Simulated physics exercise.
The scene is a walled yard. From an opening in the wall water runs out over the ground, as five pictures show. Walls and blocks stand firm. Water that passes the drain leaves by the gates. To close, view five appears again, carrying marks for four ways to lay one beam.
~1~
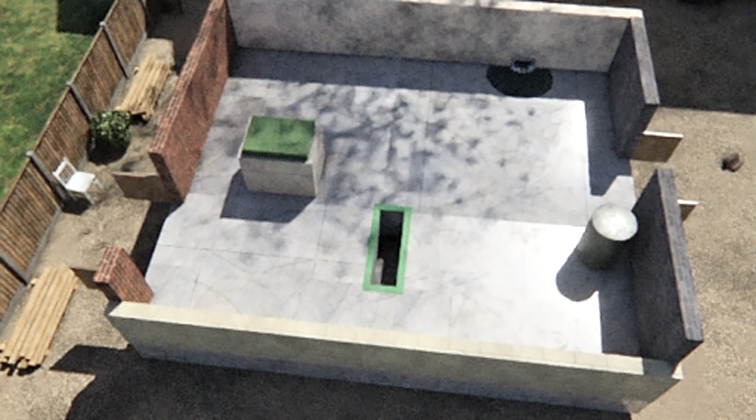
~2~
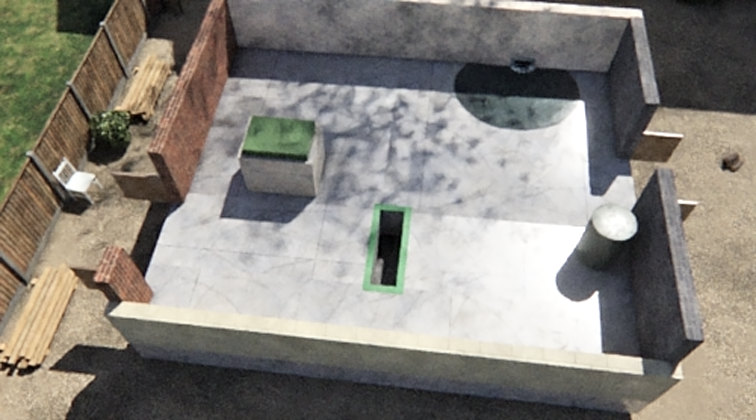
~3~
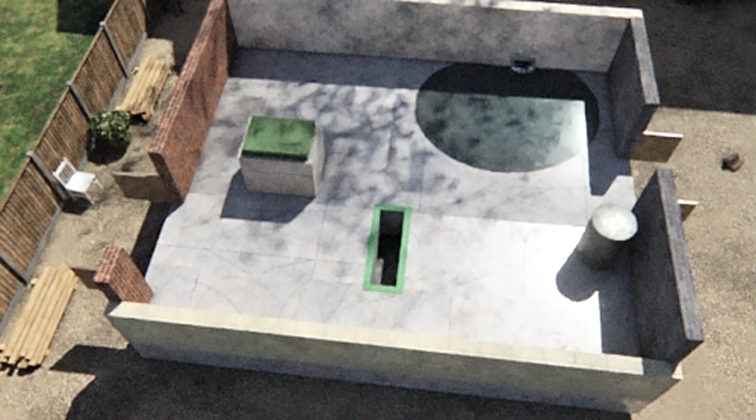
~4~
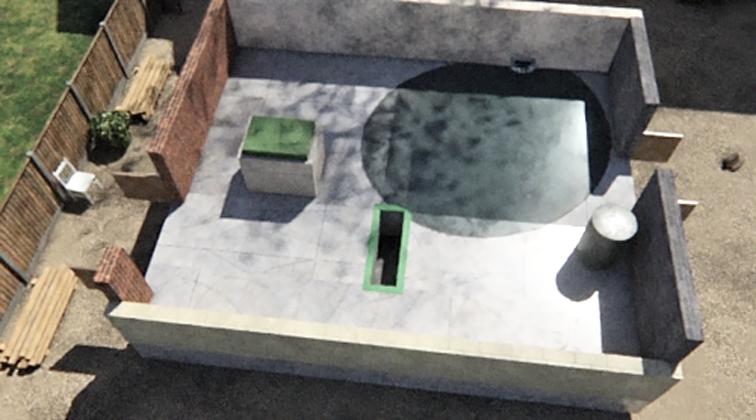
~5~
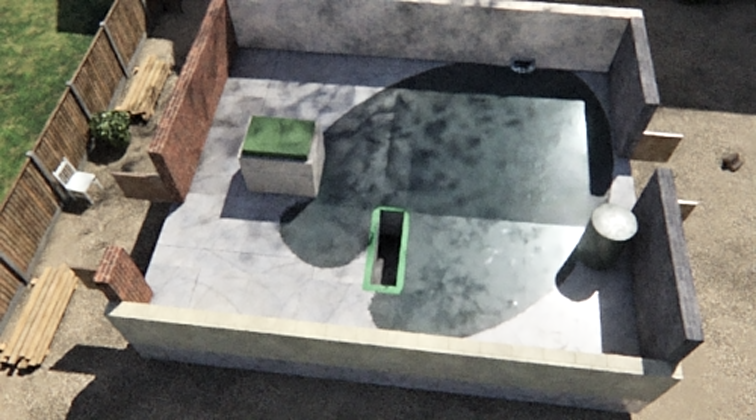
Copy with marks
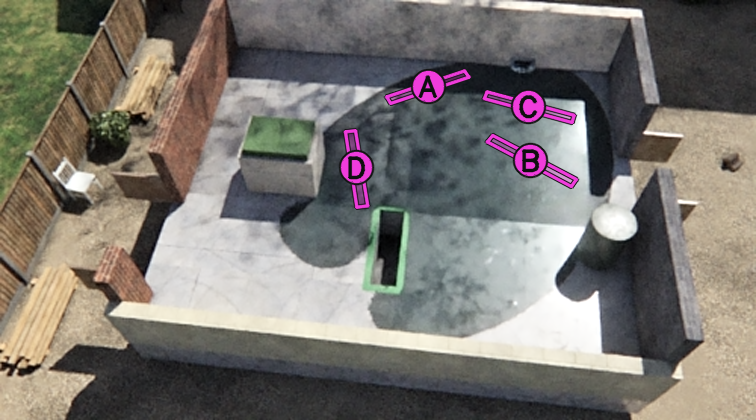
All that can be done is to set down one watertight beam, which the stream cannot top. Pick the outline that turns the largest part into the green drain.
I would pick spot D.
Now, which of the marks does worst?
It is C.
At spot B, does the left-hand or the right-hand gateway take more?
The left one.
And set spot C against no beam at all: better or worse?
Spot C is worse.
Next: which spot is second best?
Spot A.
On the marked copy, A from (388, 100) to (466, 74); B from (490, 138) to (573, 182); C from (485, 95) to (573, 118); D from (350, 131) to (362, 206).
If A is chosen, about 33 % of the stream runs into the green drain, about 65 % out by the gates.
If B is chosen, about 22 % of the stream runs into the green drain, about 77 % out by the gates.
If C is chosen, about 10 % of the stream runs into the green drain, about 87 % out by the gates.
If D is chosen, about 51 % of the stream runs into the green drain, about 46 % out by the gates.
